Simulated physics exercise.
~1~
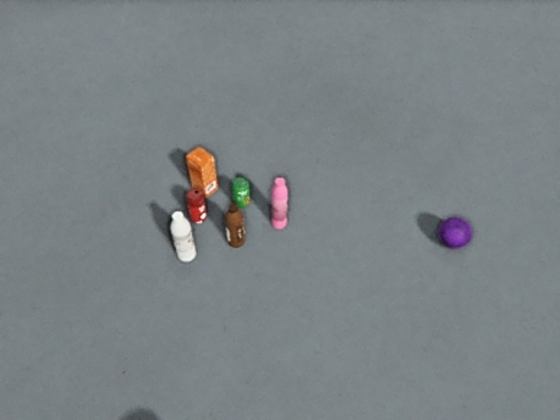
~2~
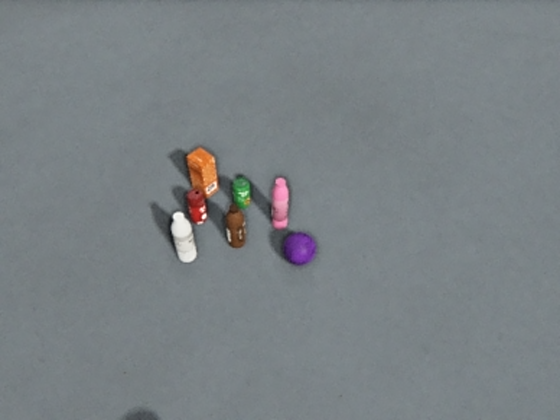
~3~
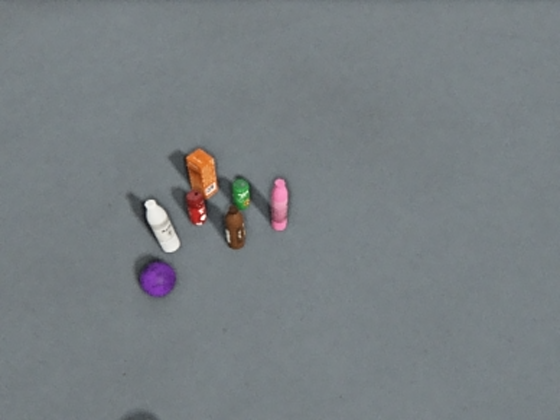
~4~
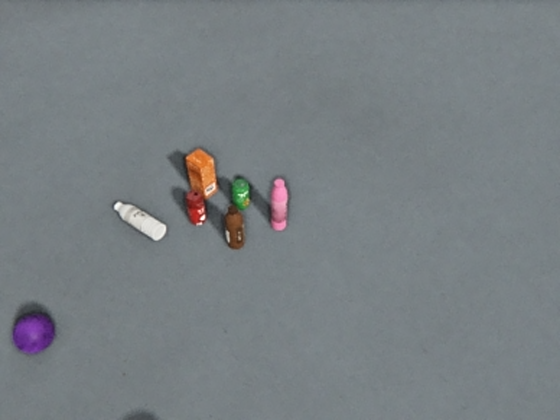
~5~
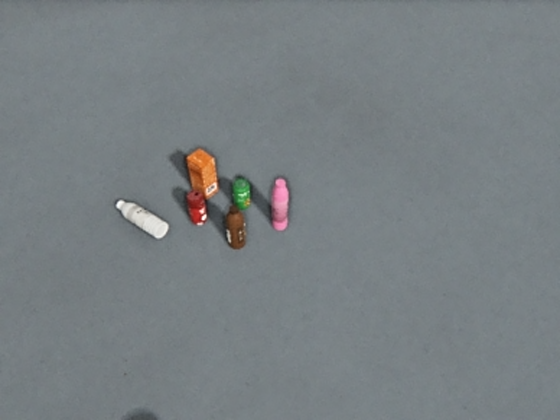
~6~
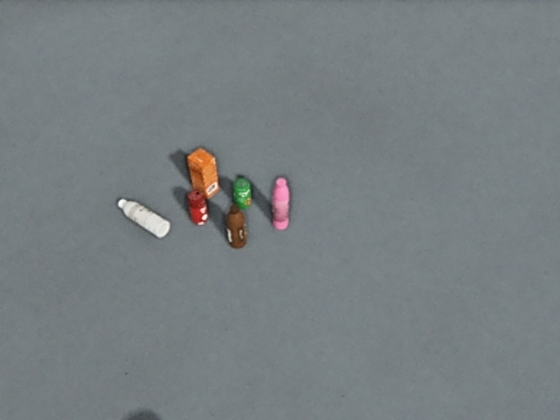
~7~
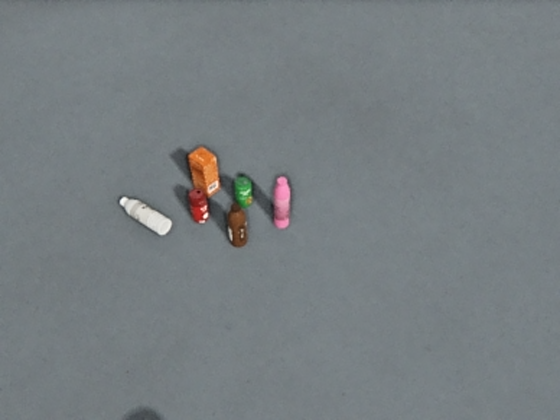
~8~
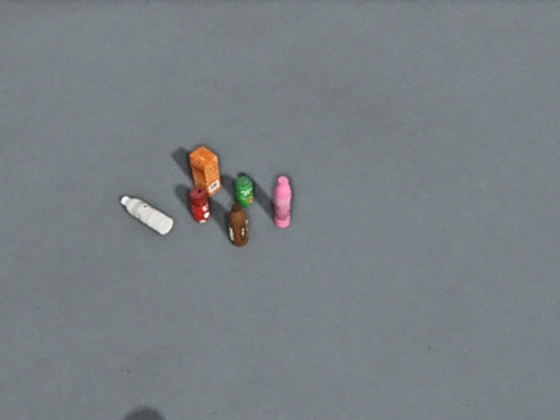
An orange carton stood among a green can, a red can and brown, pink and white bottles as a purple ball rolled in from the right, passed below them and knocked over the white bottle, then rolled out of view, leaving the others standing.
